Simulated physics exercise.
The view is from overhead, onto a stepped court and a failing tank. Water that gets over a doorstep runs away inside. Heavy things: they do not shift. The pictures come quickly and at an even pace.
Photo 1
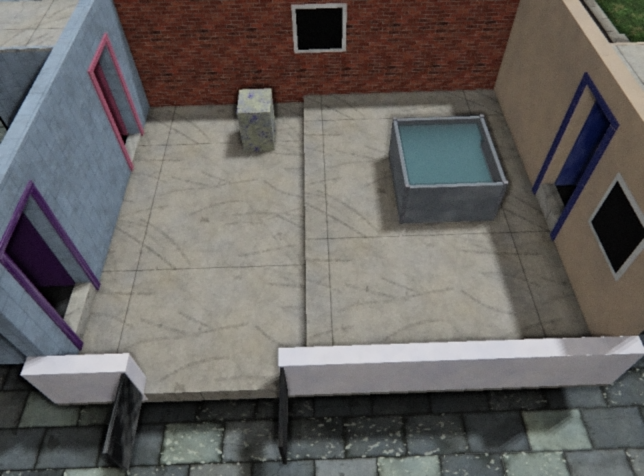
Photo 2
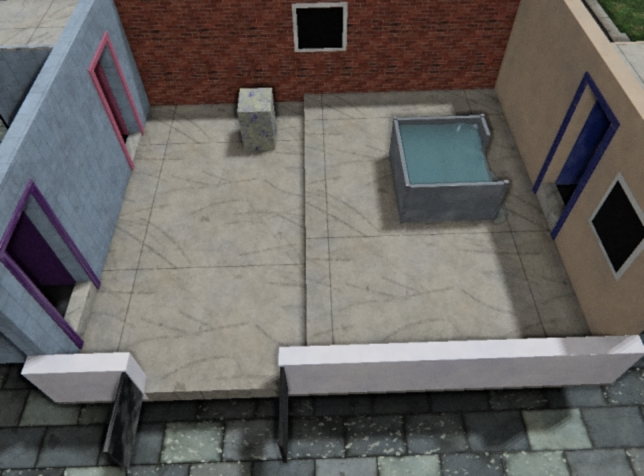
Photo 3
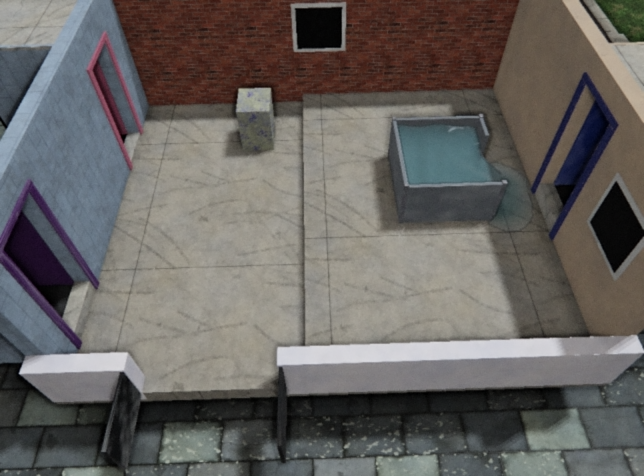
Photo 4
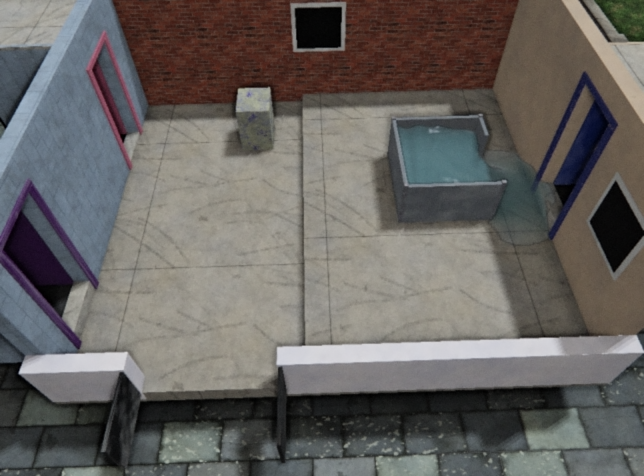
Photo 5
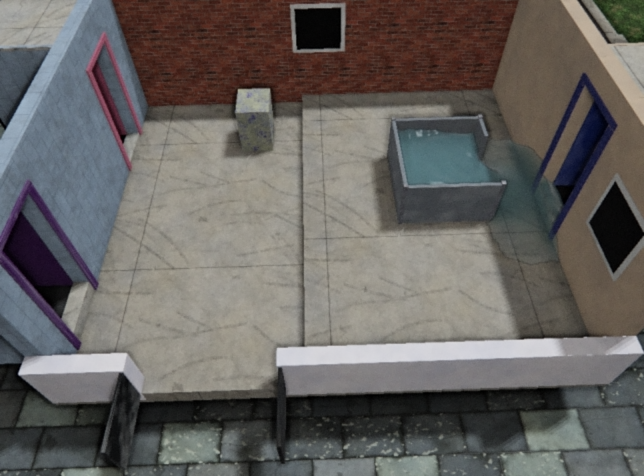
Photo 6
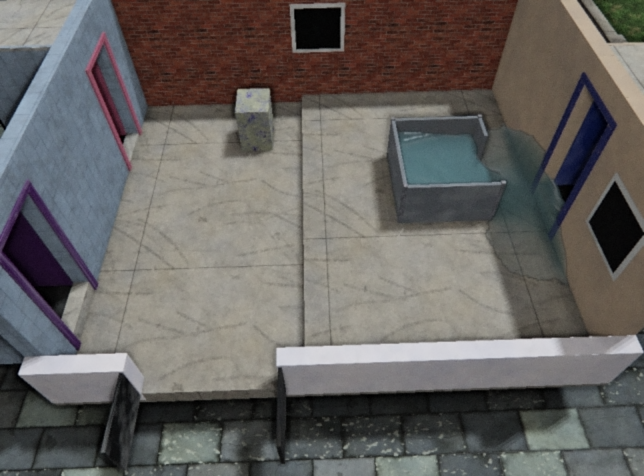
Water pouring from a gap in the right side of a grey tank, spreading across the paved court beside a blue-framed doorway.
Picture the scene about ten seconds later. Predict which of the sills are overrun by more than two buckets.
The pink door gets two buckets or fewer. The purple door gets two buckets or fewer. The blue door gets over two buckets.
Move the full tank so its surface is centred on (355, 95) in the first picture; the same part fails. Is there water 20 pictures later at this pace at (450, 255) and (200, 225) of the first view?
Note - point 1 drenched; point 2 still bare.
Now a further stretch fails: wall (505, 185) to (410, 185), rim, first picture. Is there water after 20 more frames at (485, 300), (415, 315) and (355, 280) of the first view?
Taking the three spots as listed, they end up inundated, inundated and inundated.
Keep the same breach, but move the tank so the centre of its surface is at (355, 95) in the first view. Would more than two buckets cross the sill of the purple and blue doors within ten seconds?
As I see it, the purple door remains beneath it while the blue door remains beneath it.
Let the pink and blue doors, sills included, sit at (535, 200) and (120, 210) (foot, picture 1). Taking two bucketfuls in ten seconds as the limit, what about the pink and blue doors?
First the pink door, which crosses the line, then the blue door, which stays on the safe side.
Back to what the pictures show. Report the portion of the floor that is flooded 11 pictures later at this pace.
My best guess is some 25 %.
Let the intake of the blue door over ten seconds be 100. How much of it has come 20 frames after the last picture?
Close to 100 out of every hundred.
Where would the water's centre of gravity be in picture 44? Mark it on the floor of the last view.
I'd put my finger on (366, 207).
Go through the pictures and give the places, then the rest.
Still water in the open tank at (446, 153), in the first frame.
Water pours out at (486, 184) and has run to (501, 219), in the second frame.
The front is at (515, 173), out from the gap at (484, 185), in the third frame.
The front is at (545, 235), out from the gap at (483, 185), in the fourth frame.
The front is at (557, 256), out from the gap at (483, 186), in the fifth frame.
The front is at (565, 278), out from the gap at (483, 186), in the sixth frame.
A moment on, water covers 15 % of the floor; the pink door not reached, the purple door not reached, the blue door far over two buckets in.
Next, water covers 25 % of the floor; the pink door not reached, the purple door not reached, the blue door far over two buckets in.
Then, water covers 40 % of the floor; the pink door not reached, the purple door not reached, the blue door far over two buckets in.
Later, water covers 85 % of the floor; the pink door wet at the sill, nothing in, the purple door wet at the sill, nothing in, the blue door far over two buckets in.
In the end, water covers 95 % of the floor; the pink door wet at the sill, nothing in, the purple door wet at the sill, nothing in, the blue door far over two buckets in.
